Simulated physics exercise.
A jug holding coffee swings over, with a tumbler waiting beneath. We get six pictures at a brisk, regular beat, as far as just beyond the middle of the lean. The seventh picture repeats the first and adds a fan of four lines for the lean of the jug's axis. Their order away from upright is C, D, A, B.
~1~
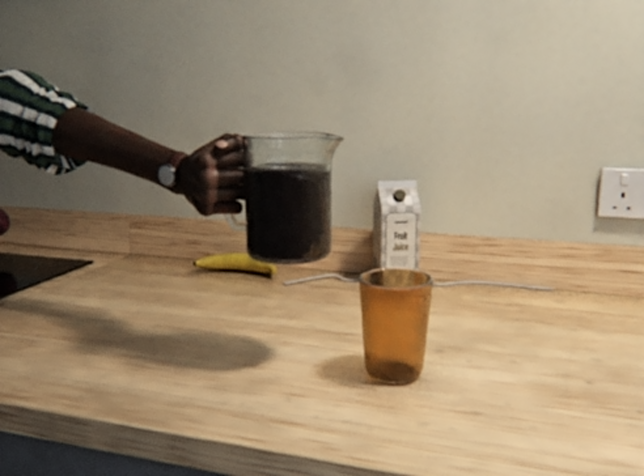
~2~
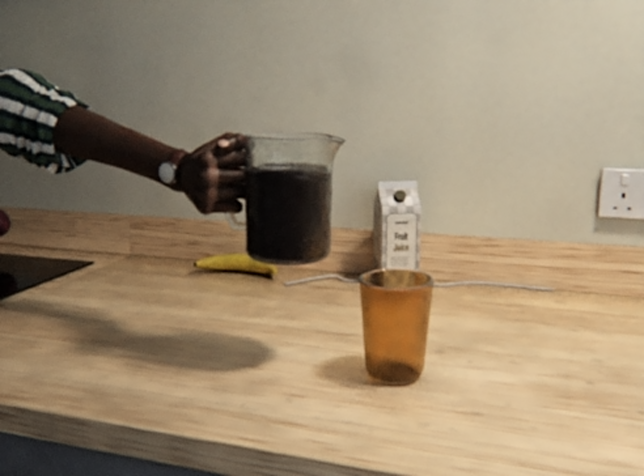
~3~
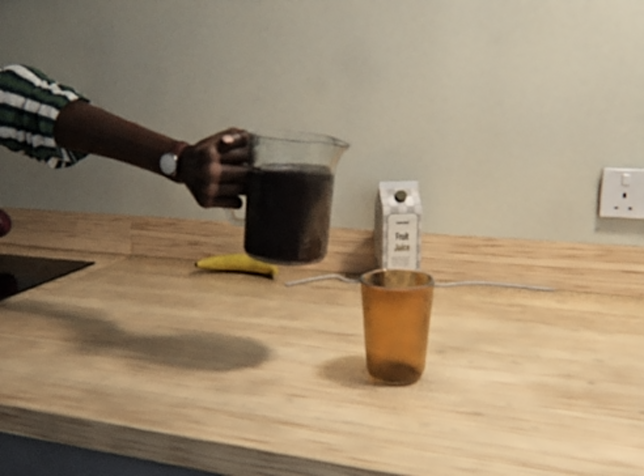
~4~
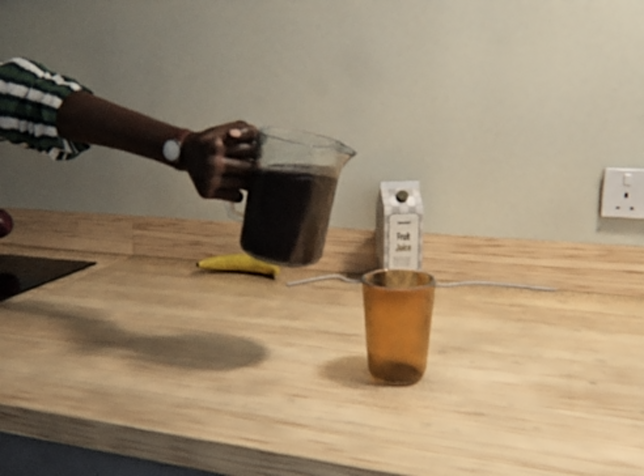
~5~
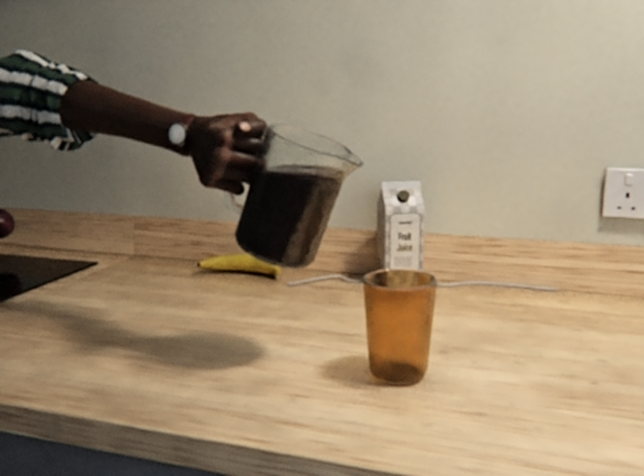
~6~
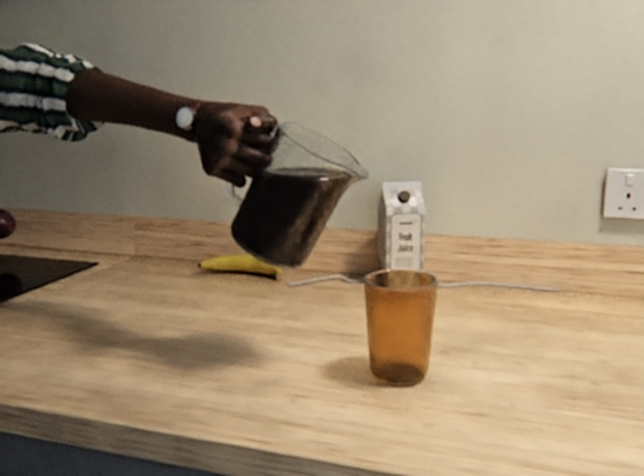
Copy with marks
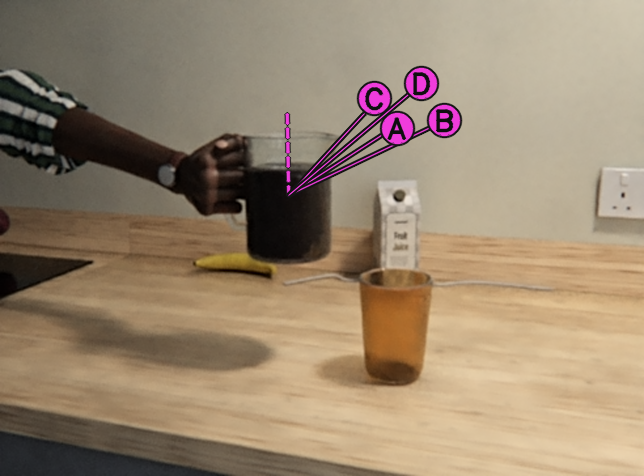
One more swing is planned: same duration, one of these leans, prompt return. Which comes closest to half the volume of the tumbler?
Tilt B does it best.
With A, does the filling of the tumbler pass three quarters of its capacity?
No, it does not.
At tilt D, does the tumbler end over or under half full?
Under.
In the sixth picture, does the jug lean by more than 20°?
Yes.
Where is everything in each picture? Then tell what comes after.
Upright, lip at (341, 138); rim of the tumbler round (396, 277); nothing has left yet.
Upright, lip at (343, 141); nothing has left yet.
Tipped about 6°, lip at (348, 146); nothing has left yet.
Tipped about 12°, lip at (355, 153); nothing has left yet.
Tipped about 21°, lip at (361, 164); nothing has left yet.
Tipped about 29°, lip at (366, 176); nothing has left yet.
On the marked copy, A at (381, 135); B at (429, 128); C at (364, 113); D at (408, 94).
For tilt A, the tumbler ends with about 32 % of what it can hold.
For tilt B, the tumbler ends with about 47 % of what it can hold.
For tilt C, the tumbler ends with about 11 % of what it can hold.
For tilt D, the tumbler ends with about 19 % of what it can hold.
